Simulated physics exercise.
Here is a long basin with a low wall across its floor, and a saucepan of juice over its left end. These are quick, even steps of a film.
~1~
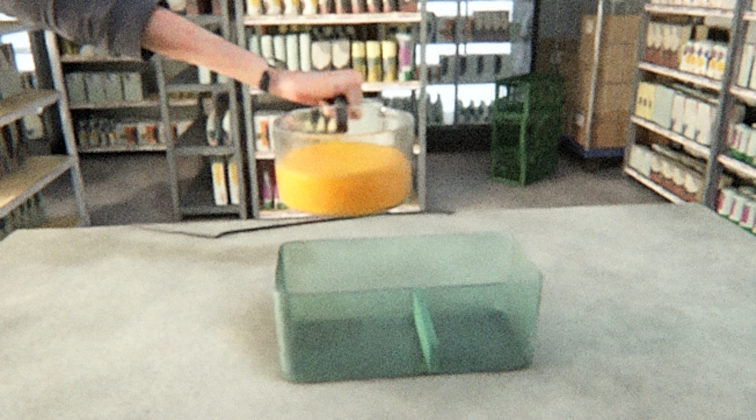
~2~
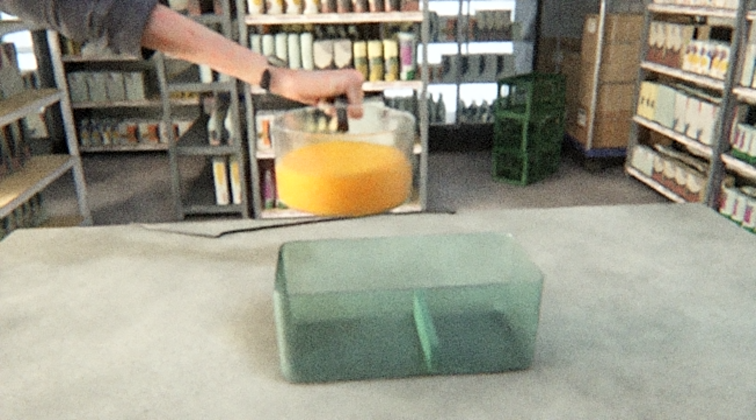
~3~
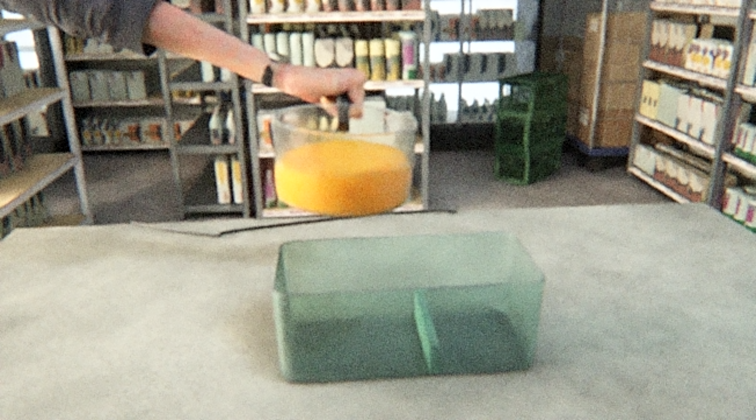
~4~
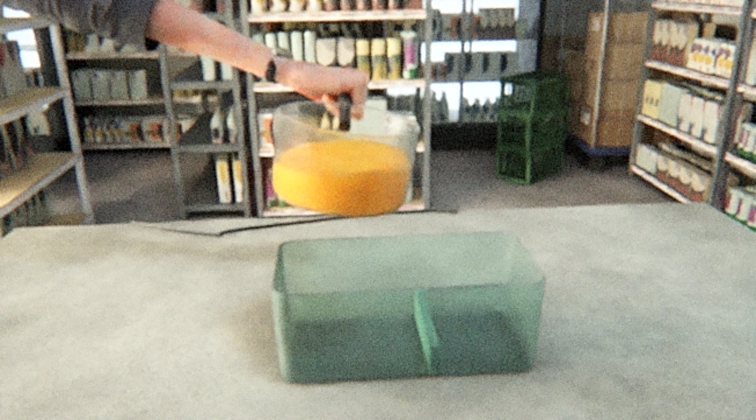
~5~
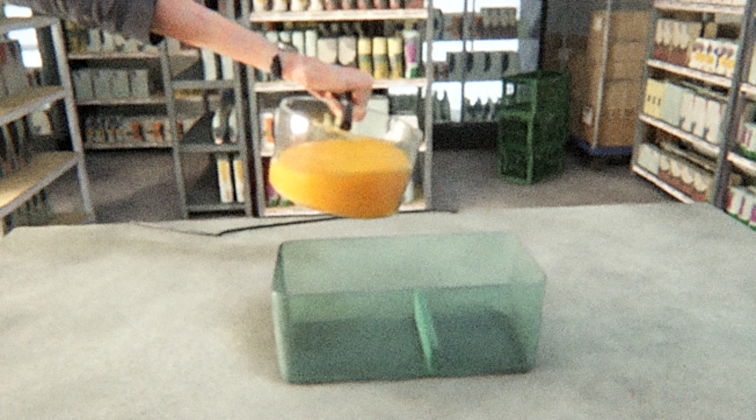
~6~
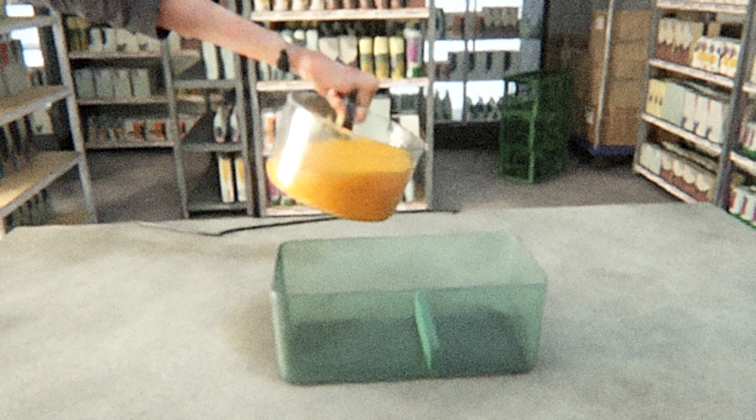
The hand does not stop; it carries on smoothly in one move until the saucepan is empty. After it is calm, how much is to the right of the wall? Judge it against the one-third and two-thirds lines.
Higher than two thirds.
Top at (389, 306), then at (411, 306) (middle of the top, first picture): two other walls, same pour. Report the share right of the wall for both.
Respectively 95 and 95 per cent, approximately.
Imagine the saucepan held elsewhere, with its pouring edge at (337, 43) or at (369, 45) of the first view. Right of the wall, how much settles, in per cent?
Roughly 20 percent on the first try and 65 percent on the second.
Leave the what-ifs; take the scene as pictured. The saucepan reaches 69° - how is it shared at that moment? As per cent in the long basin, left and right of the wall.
Left about 0, right about 5.
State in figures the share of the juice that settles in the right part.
Close to 80 in a hundred.
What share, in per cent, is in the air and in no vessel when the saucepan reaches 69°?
25 %.
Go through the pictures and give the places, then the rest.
In the first picture, it leans 0°; its right rim is at (412, 119); the juice meets the walls at (279, 159) and (409, 155); the long basin's rim runs from (277, 268) to (527, 256); the wall's top is at (425, 317).
In the second picture, it leans 1°; its right rim is at (413, 120); the juice meets the walls at (279, 159) and (410, 154).
In the third picture, it leans 4°; its right rim is at (416, 123); the juice meets the walls at (279, 158) and (410, 154).
In the fourth picture, it leans 8°; its right rim is at (418, 128); the juice meets the walls at (277, 157) and (410, 154).
In the fifth picture, it leans 15°; its right rim is at (420, 135); the juice meets the walls at (275, 157) and (410, 154).
In the sixth picture, it leans 22°; its right rim is at (422, 145); the juice meets the walls at (272, 155) and (413, 154).
A moment on, the tilt is 69° and 71 per cent is still to pour, 0 is left of the wall and 6 right of it.
Next, the tilt is 91° and 26 per cent is still to pour, 4 is left of the wall and 57 right of it.
Then the tilt is 93° and 7 per cent is still to pour, 10 is left of the wall and 80 right of it.
Later the tilt is 93° and 2 per cent is still to pour, 12 is left of the wall and 84 right of it.
Finally, 20 per cent lies left of the wall, 78 right of it and 1 outside.
